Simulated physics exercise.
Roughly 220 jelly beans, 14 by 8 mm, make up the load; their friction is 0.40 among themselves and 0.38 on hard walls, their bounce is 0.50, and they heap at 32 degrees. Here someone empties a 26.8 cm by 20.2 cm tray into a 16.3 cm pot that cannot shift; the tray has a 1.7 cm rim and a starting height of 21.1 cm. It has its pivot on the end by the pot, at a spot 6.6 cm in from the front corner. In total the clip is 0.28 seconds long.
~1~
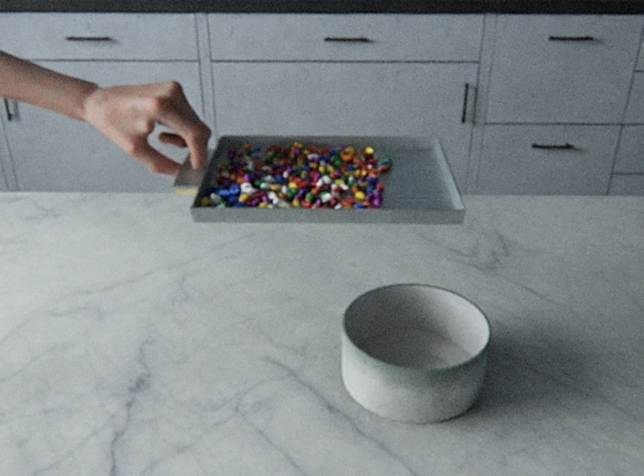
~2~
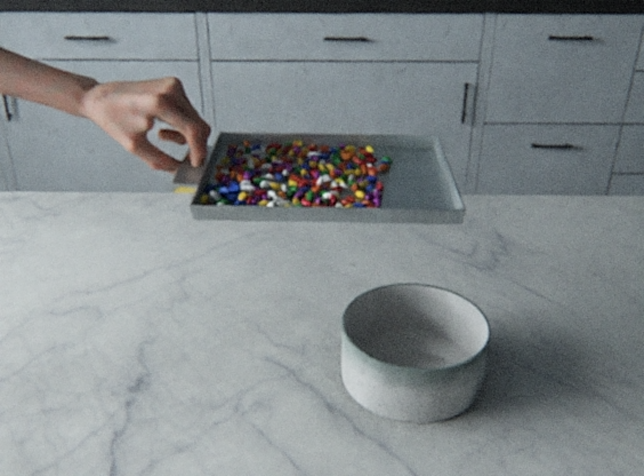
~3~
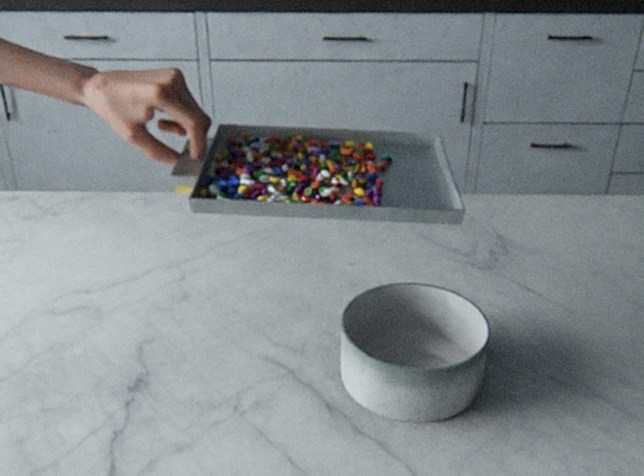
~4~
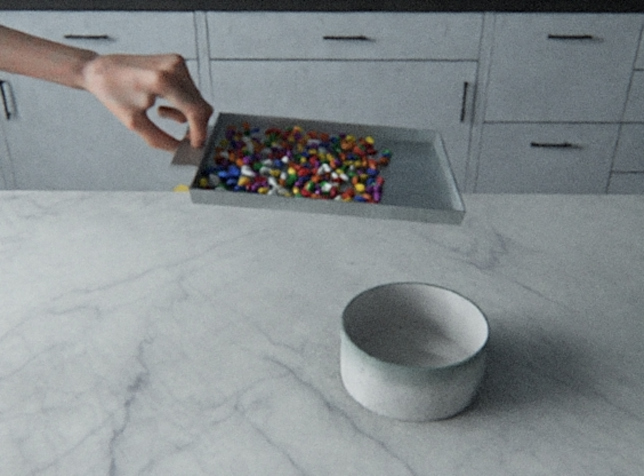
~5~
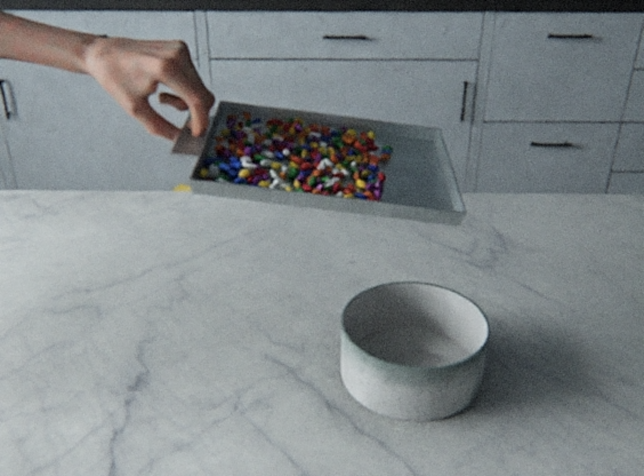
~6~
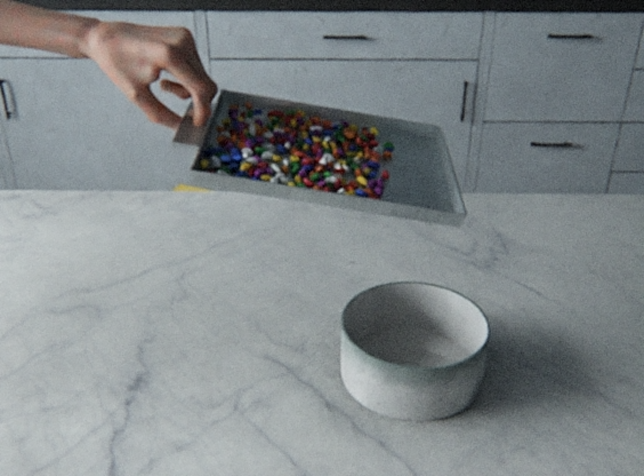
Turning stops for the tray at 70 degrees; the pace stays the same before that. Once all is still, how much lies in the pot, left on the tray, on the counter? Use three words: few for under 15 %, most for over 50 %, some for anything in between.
Pot: Some; tray: Some; counter: Some.
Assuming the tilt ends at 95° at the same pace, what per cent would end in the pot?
Roughly 55 %.
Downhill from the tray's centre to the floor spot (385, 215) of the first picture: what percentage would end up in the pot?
That would be close to 80 per cent.
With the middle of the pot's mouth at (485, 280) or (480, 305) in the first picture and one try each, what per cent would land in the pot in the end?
About 10 and 55 per cent.
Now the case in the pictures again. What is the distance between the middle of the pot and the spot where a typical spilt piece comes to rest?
I'd say around 22 centimetres.
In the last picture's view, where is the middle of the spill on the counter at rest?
Spill centre at rest: About (565, 403).
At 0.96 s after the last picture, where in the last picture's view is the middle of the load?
(445, 179), roughly.
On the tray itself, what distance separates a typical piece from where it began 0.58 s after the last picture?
I'd say close to 10 centimetres.
Then, 0.58 s after the last picture, tilt 39 degrees; the tray holds 100 %, the pot 0 %.
Then, 0.96 s after the last picture, tilt 58 degrees; the tray holds 90 %, the pot 0 %.
Then, 1.43 s after the last picture, tilt 70 degrees; the tray holds 80 %, the pot 10 %.
In the end, pot 40 %, tray 25 %, counter 35 %.
